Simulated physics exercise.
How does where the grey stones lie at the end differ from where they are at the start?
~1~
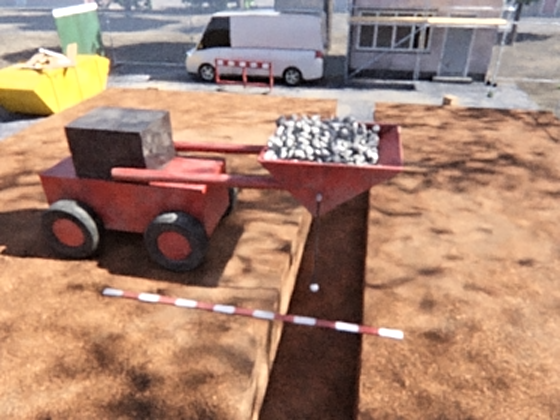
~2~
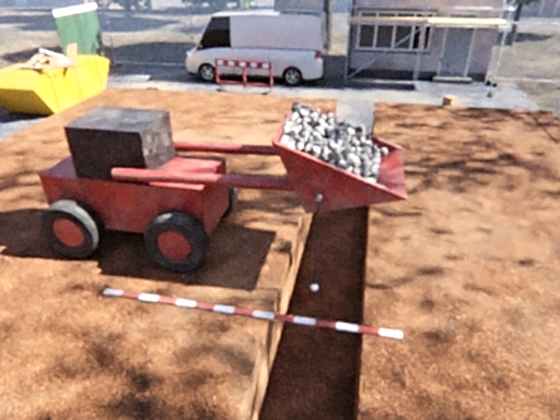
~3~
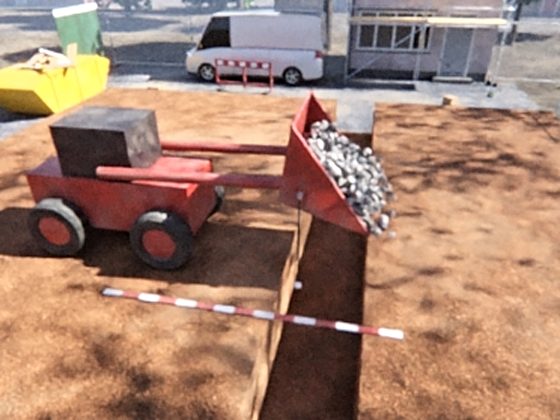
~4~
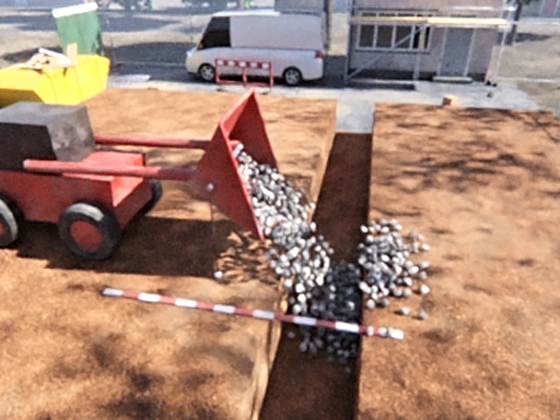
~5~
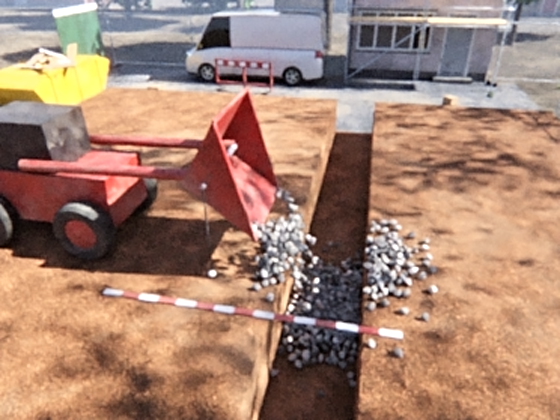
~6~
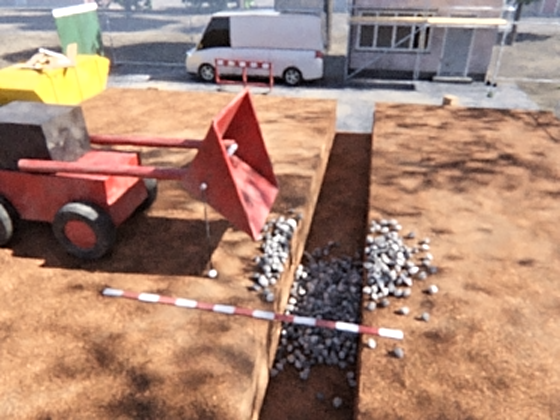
At the start the stones are piled in the loader's raised bucket, while at the end they are lower down, mostly heaped in the trench with some scattered on the ground on either side.
